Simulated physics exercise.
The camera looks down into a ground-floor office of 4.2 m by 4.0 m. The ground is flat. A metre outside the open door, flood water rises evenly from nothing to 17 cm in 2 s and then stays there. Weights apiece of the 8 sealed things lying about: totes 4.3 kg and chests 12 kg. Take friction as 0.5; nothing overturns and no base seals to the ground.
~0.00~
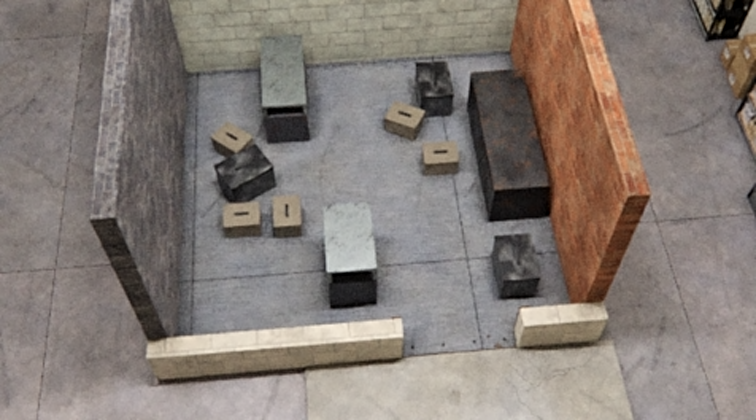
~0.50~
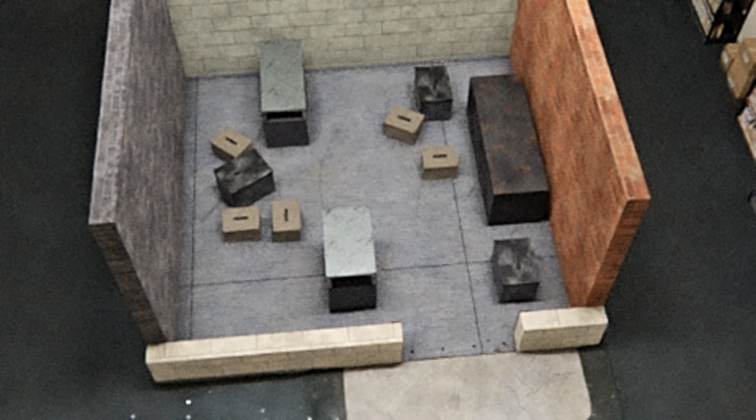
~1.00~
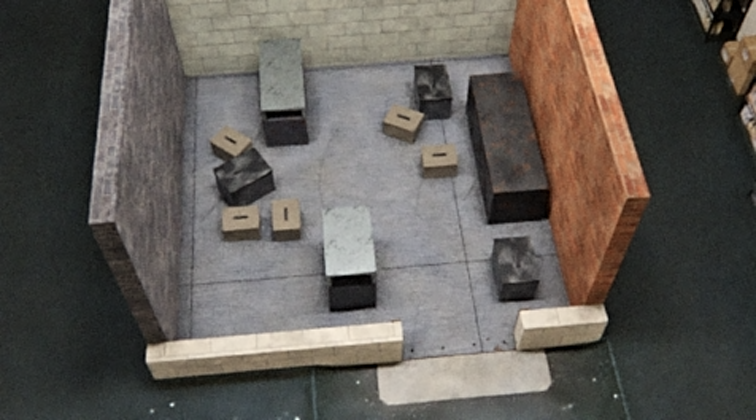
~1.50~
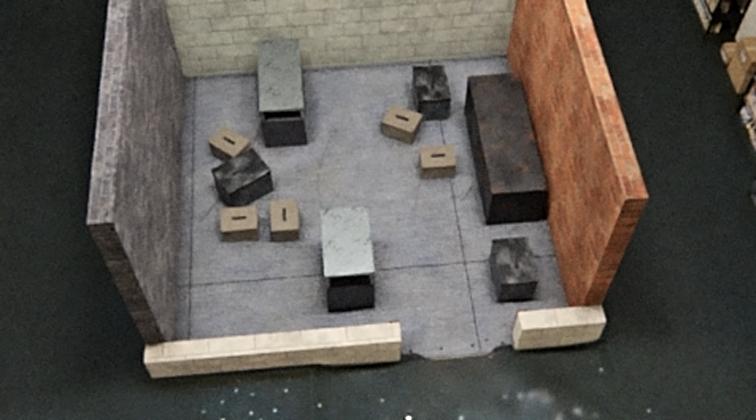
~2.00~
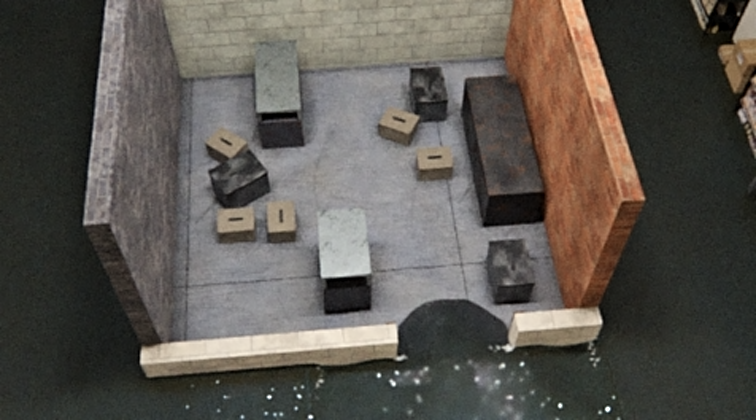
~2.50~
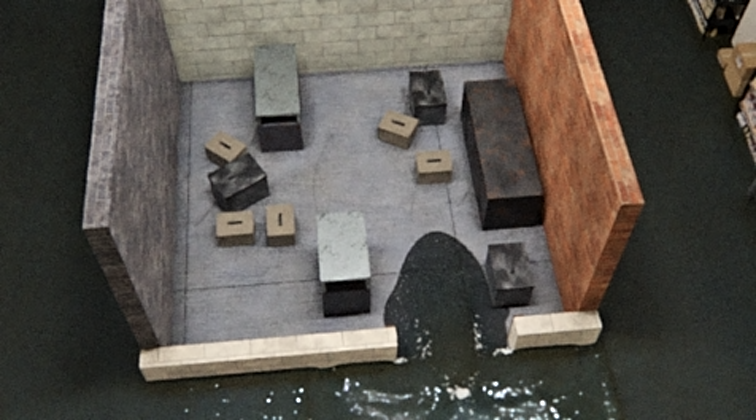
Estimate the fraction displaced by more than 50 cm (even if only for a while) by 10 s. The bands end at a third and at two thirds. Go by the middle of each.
That comes to between one and two thirds.
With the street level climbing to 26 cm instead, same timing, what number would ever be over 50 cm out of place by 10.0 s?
Then 7.
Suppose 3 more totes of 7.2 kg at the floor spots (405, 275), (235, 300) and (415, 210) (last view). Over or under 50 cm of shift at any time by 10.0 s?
In turn: More, short of it, more.
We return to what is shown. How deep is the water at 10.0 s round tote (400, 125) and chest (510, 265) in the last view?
Roughly 12 and 8 cm.
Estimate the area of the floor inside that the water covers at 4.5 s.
Some 8.0 m2.
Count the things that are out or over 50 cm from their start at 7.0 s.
3 of them.
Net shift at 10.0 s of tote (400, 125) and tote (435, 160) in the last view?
In that order: 140 cm, 140 cm.
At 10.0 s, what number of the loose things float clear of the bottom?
At that moment 4.
After 3.5 s 0 of 8 are over 50 cm from their spots; 0 afloat.
After 4.5 s 2 of 8 are over 50 cm from their spots; 1 afloat.
After 7.0 s 3 of 8 are over 50 cm from their spots; 4 afloat.
After 10.0 s 2 of 8 are over 50 cm from their spots, and 3 have been at some point; 4 afloat.
